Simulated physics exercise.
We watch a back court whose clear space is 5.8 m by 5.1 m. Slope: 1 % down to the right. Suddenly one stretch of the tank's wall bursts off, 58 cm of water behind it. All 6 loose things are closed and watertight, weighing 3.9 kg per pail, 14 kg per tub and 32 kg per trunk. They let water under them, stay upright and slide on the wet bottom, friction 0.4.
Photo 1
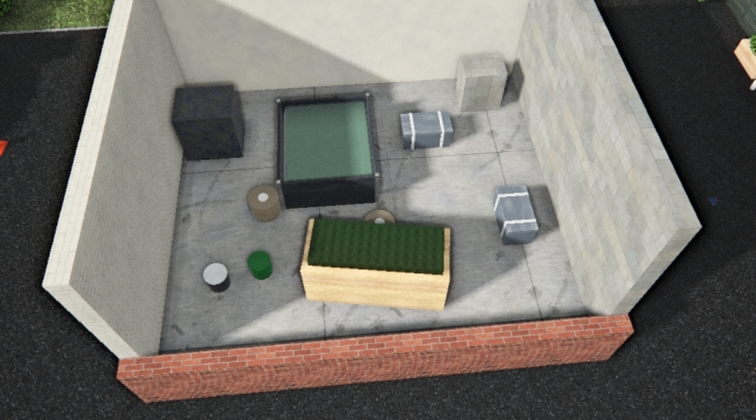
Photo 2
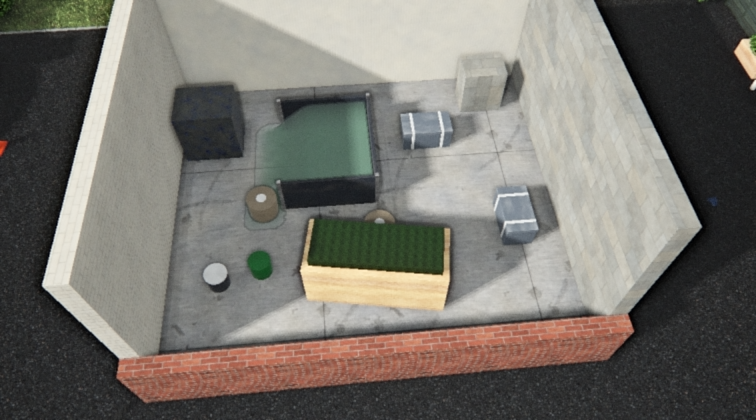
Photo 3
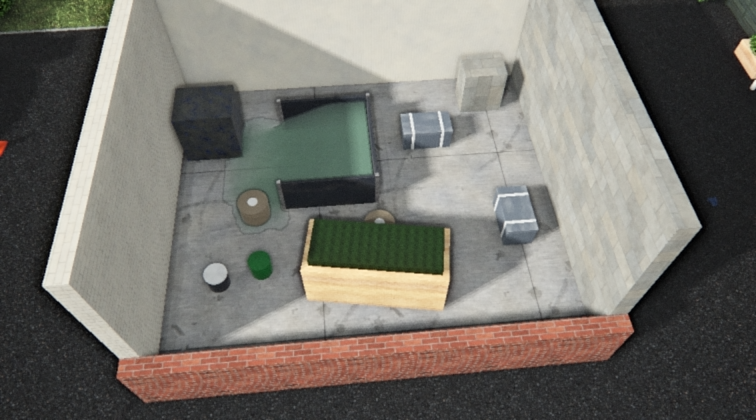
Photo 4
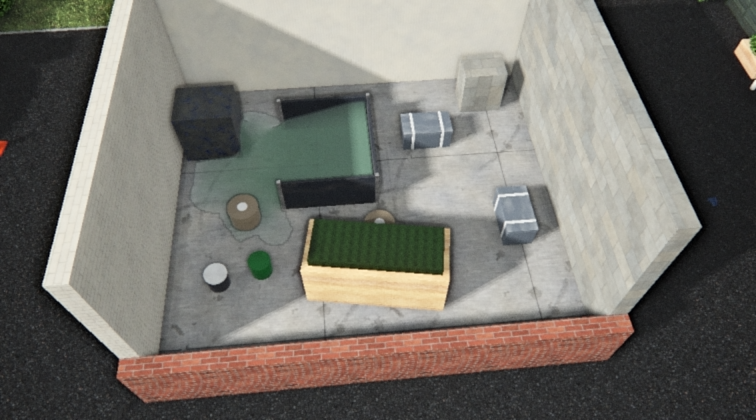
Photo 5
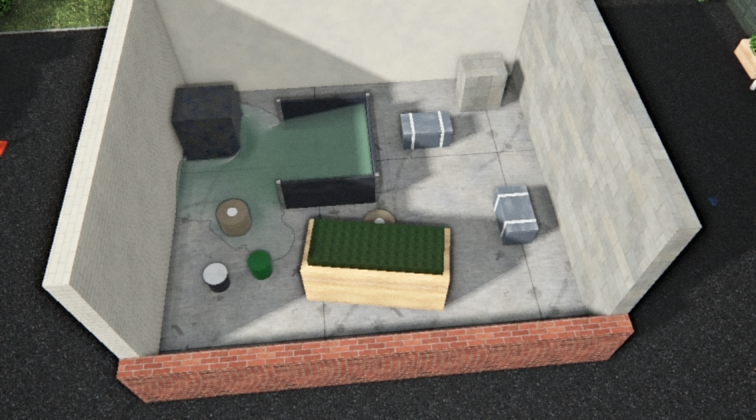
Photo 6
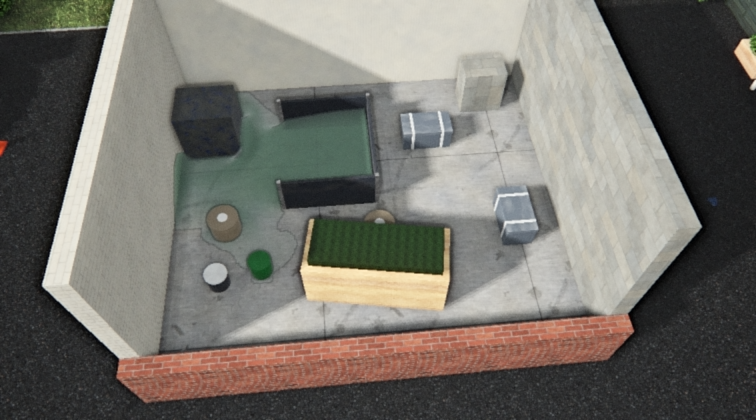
Dark tank in a walled court losing its left side, green water spreading left across the floor and shifting a round brown object.
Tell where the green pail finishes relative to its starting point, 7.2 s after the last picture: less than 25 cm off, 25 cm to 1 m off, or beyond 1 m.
Expect a big change in position.
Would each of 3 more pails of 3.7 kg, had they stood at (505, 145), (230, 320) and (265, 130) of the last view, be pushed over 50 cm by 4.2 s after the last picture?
Spot by spot, in turn: Falls short, exceeds it, exceeds it.
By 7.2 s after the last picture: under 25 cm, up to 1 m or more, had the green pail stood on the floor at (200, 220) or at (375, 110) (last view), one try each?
From the first spot it goes a long way, and from the second it goes a long way.
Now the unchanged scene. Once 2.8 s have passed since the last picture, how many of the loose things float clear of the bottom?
At that moment 2.
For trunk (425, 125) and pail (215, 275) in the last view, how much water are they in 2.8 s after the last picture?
Some 1 cm at the first, some 3 cm at the second.
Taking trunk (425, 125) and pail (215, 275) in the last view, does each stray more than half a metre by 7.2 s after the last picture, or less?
In that order: Under, over.
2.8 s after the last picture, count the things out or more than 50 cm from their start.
By then the count is 3.
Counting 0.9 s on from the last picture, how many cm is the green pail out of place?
Roughly 0 centimetres by that point.
Then, 0.9 s after the last picture the green pail is near (259, 261), 0.0 m from its start, aground; 0 afloat.
Then, 2.8 s after the last picture the green pail is near (299, 259), 0.6 m from its start, afloat; 2 afloat.
Then, 4.8 s after the last picture the green pail is near (298, 225), 0.8 m from its start, aground; 2 afloat.
Then, 7.2 s after the last picture the green pail is near (379, 202), 2.0 m from its start, aground; 0 afloat.
